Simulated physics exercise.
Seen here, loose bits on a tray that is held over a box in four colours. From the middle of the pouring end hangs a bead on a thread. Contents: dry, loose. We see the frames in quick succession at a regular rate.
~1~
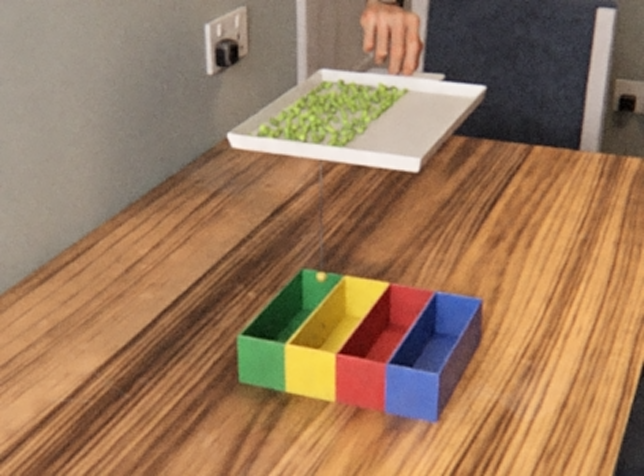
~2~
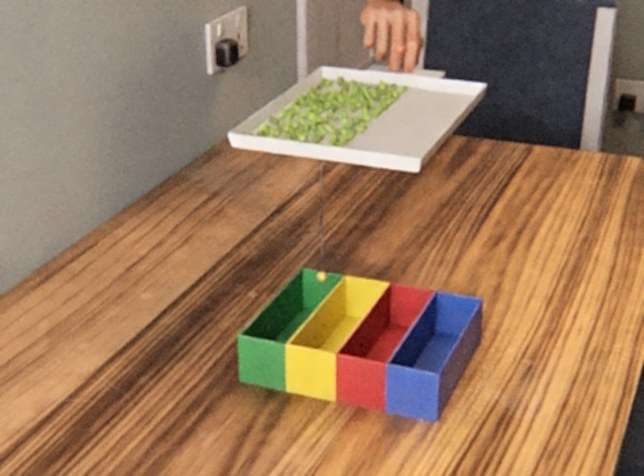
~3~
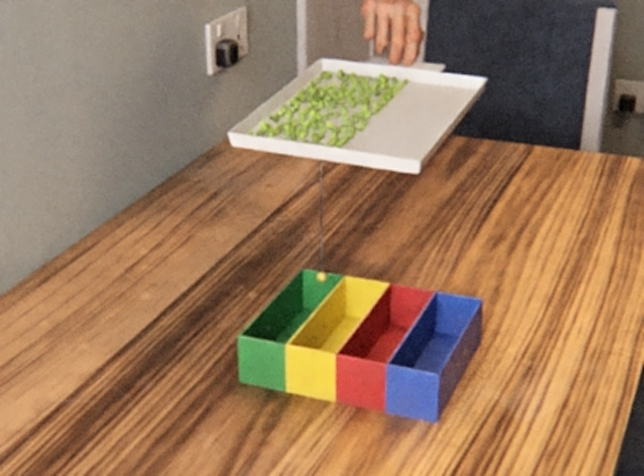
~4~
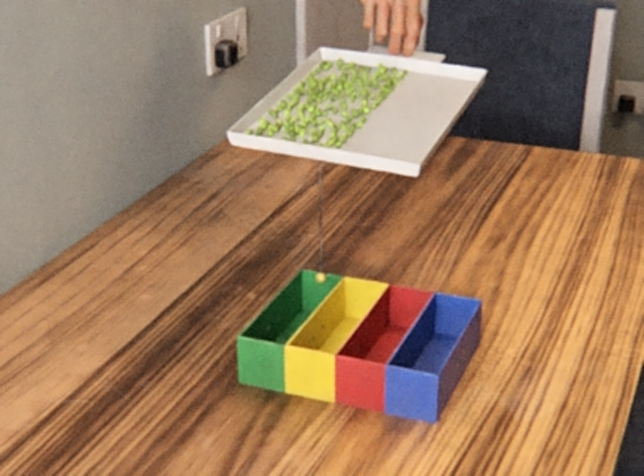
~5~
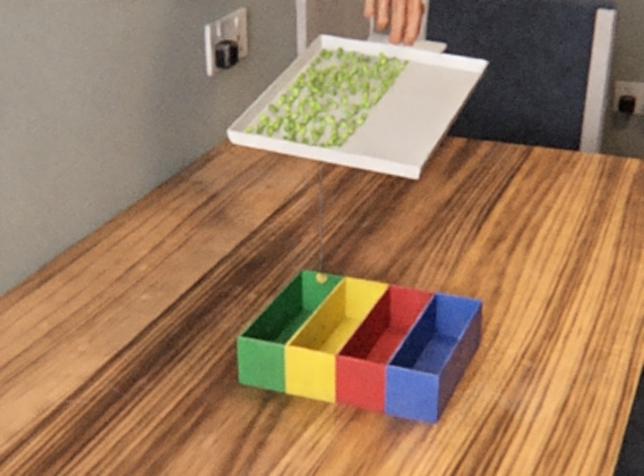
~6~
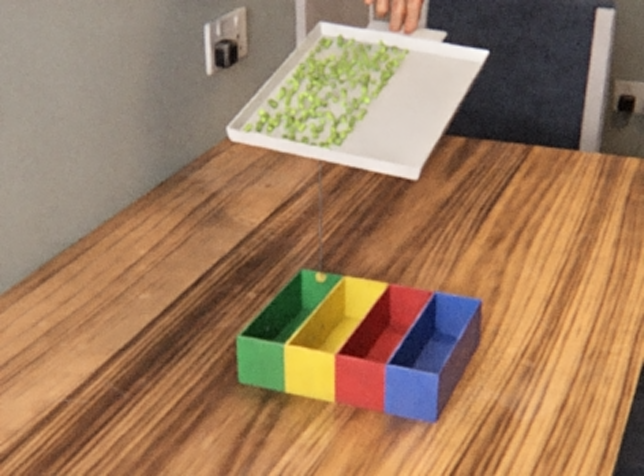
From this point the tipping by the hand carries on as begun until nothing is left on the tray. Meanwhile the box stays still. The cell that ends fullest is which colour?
It is the red cell.
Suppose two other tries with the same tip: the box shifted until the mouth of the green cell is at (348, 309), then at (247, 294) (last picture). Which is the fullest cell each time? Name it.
For the first position it is yellow, and for the second it is that blue cell.
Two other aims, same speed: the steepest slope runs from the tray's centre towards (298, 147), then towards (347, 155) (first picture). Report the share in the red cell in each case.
Near 0 % and, after that, 30 %.
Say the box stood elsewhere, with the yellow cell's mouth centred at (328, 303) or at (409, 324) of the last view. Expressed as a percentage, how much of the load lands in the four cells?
Close to 90 per cent, followed by close to 80 per cent.
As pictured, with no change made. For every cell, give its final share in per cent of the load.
The green cell ends with 10 per cent, the yellow cell with 20 per cent, the red cell with 60 per cent and the blue cell with 10 per cent.
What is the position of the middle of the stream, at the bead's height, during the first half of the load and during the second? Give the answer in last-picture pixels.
Around (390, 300), followed by around (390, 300).
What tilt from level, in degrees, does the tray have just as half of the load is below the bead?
It's turned some 105 degrees by then.
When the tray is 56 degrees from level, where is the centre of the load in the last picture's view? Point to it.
Near (356, 155).
Soon, tray tipped steeply; most on the tray; a stray few in the red cell; a stray few in the blue cell; a small part falling or outside the box.
A while on, tray tipped right over; about two thirds on the tray; a small part in the red cell; a stray few in the blue cell; a stray few in the yellow cell; about a quarter falling or outside the box.
Towards the end, tray tipped past a quarter turn; about two thirds in the red cell; about a quarter in the yellow cell; a small part in the blue cell; a small part in the green cell; a small part falling or outside the box.
Finally, tray tipped past a quarter turn; about two thirds in the red cell; about a quarter in the yellow cell; a small part in the blue cell; a small part in the green cell; a small part outside the box.
